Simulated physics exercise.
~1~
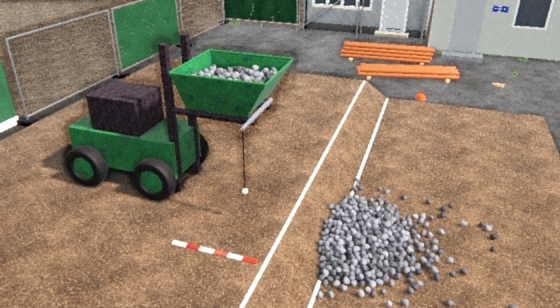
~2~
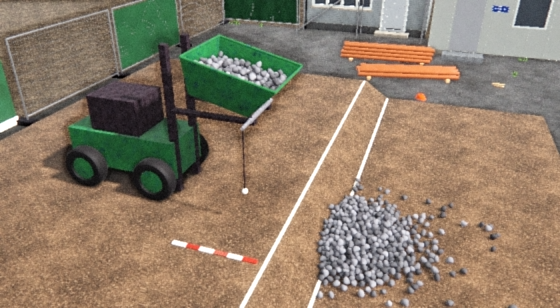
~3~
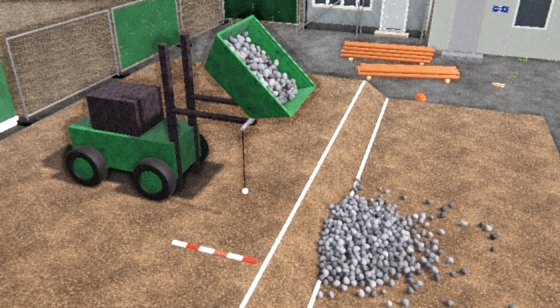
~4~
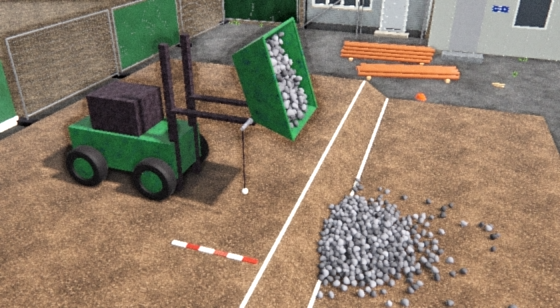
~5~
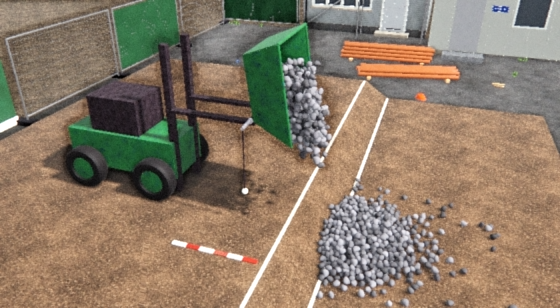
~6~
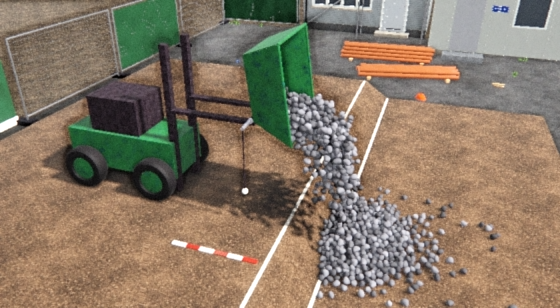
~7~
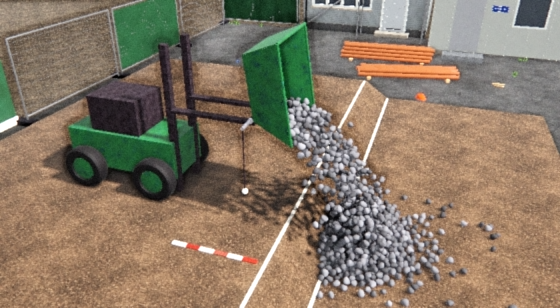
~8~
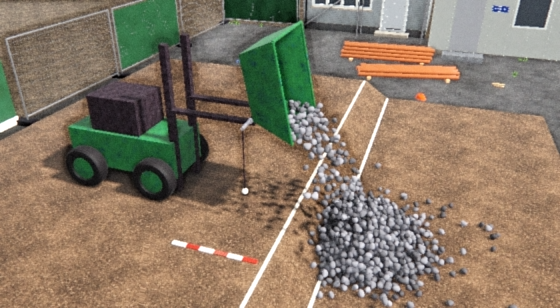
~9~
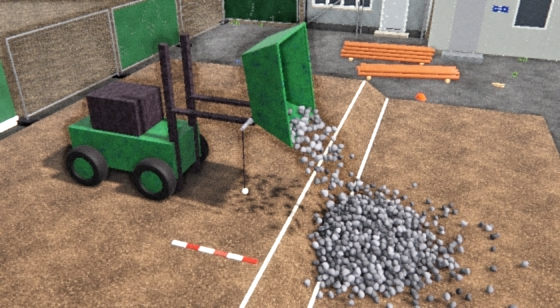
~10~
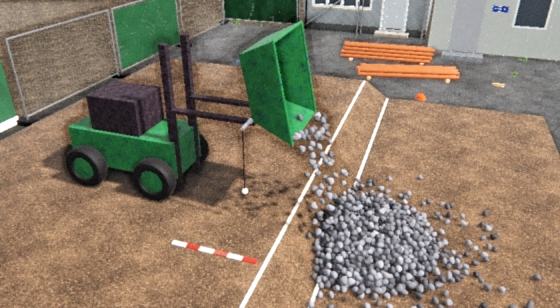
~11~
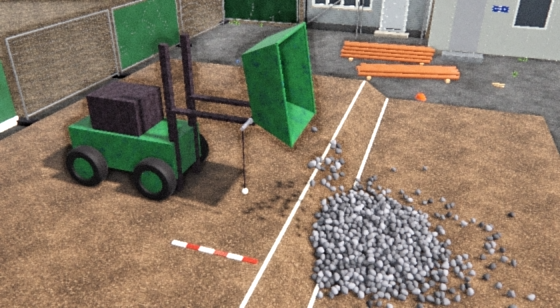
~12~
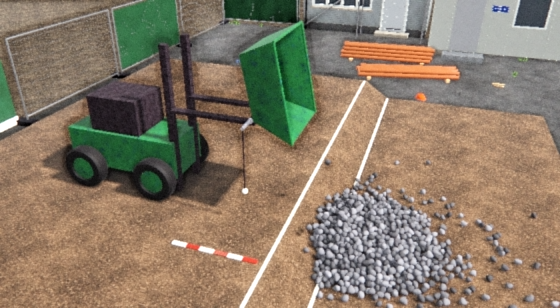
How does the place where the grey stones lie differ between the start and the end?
At the start the stones are split between the raised green skip and a heap at the lower right. By the end the skip is empty and they all lie on the ground in a broader heap at the lower right, with some scattered around it.
